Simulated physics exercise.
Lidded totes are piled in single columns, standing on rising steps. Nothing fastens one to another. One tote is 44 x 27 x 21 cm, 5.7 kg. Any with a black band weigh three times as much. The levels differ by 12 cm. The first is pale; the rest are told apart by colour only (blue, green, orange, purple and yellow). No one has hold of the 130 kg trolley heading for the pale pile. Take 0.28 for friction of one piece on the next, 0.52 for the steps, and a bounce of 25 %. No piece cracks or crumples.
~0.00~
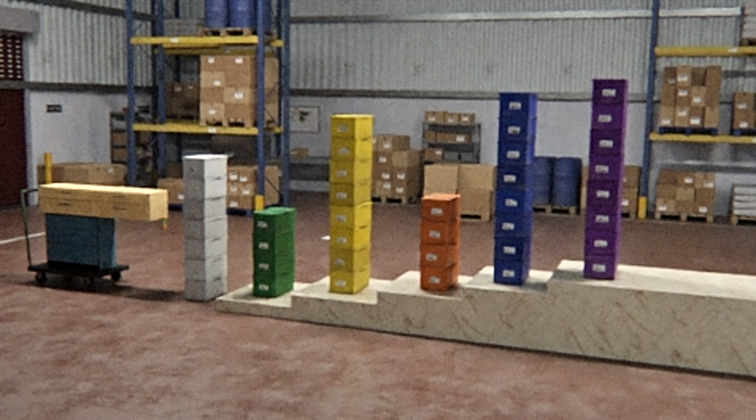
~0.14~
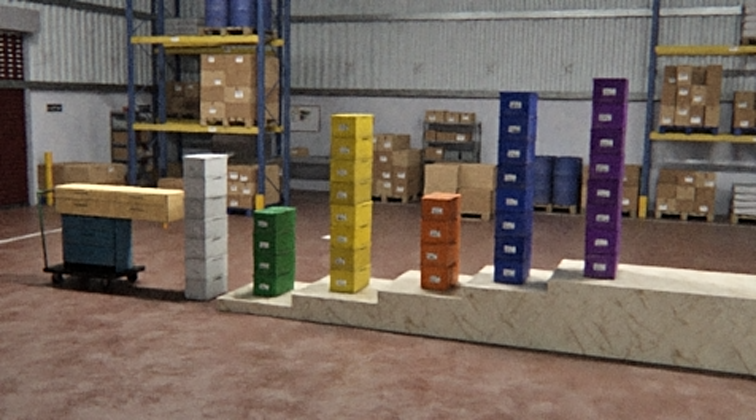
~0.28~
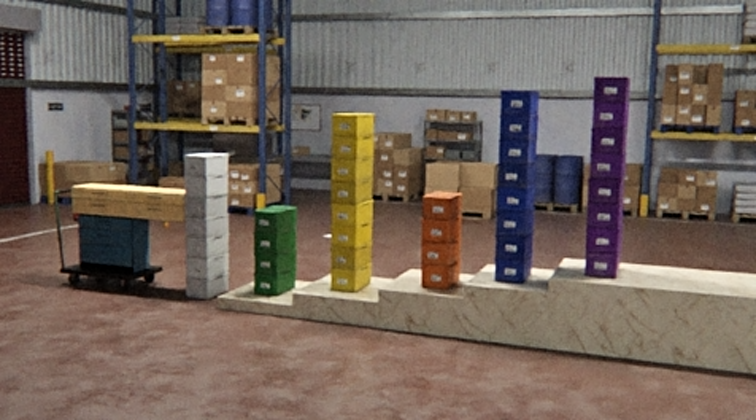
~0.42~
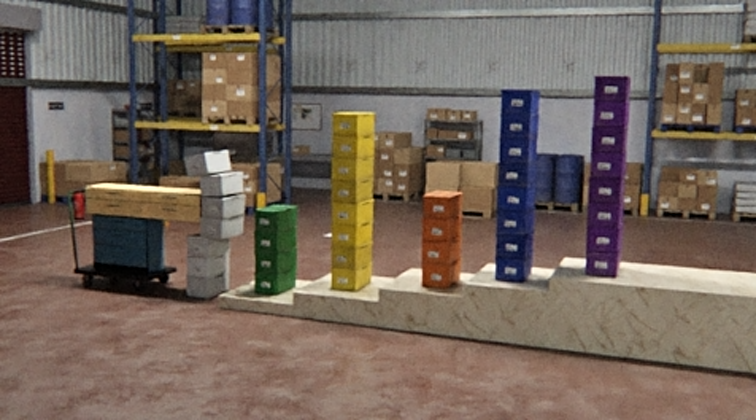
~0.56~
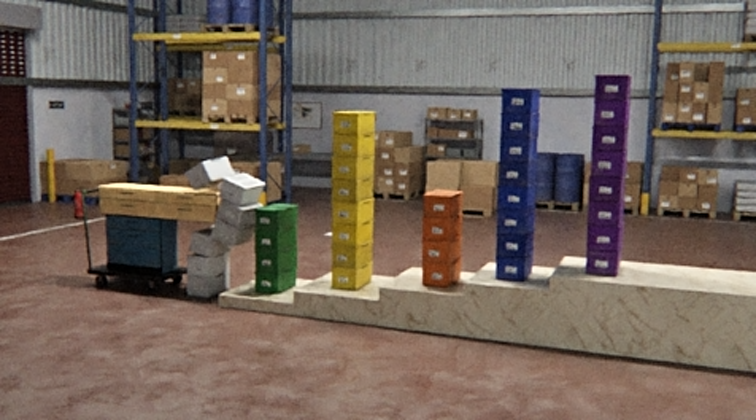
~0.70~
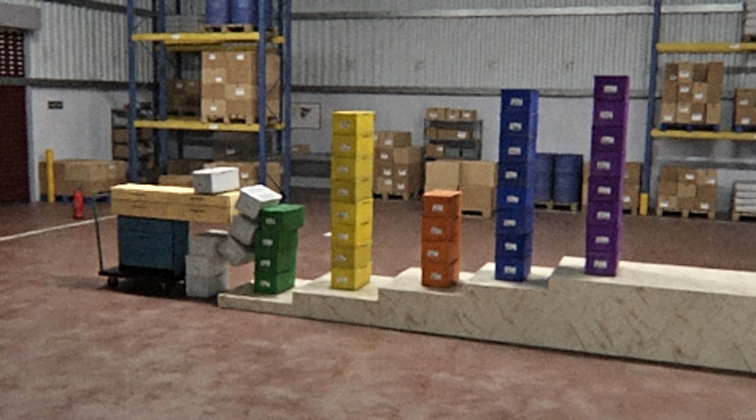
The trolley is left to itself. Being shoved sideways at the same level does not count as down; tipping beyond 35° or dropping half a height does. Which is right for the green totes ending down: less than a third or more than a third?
It comes to more than a third.
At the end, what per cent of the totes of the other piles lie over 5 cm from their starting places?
Shifted: 10 per cent.
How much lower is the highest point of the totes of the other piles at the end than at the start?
Roughly 0 cm.
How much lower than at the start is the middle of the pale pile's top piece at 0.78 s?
About 20 cm.
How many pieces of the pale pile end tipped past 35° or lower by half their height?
4 pale pieces.
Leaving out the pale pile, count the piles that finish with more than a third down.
The count is 1.
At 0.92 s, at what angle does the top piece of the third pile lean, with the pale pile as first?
Roughly 0° from upright.
After 0.78 s, 4 of the pale pile down; none of the 4 green totes down (0 of 32 in all colours); top green tote 19 cm from its place.
After 0.92 s, 4 of the pale pile down; none of the 4 green totes down (0 of 32 in all colours); top green tote 15° from how it stood.
After 1.10 s, 4 of the pale pile down; 2 of the 4 green totes down (2 of 32 in all colours); top green tote 35° from how it stood, 17 cm lower.
After 1.44 s, 4 of the pale pile down; 3 of the 4 green totes down (3 of 32 in all colours); top green tote 13° from how it stood, 19 cm lower.
In the end (2.3 s), 4 of the pale pile down; 3 of the 4 green totes down (3 of 32 in all colours); top green tote 29° from how it stood, 21 cm lower; top purple tote unmoved. That is 75 per cent. From the last view, middles, top green tote near (326, 242), top purple tote near (612, 88).
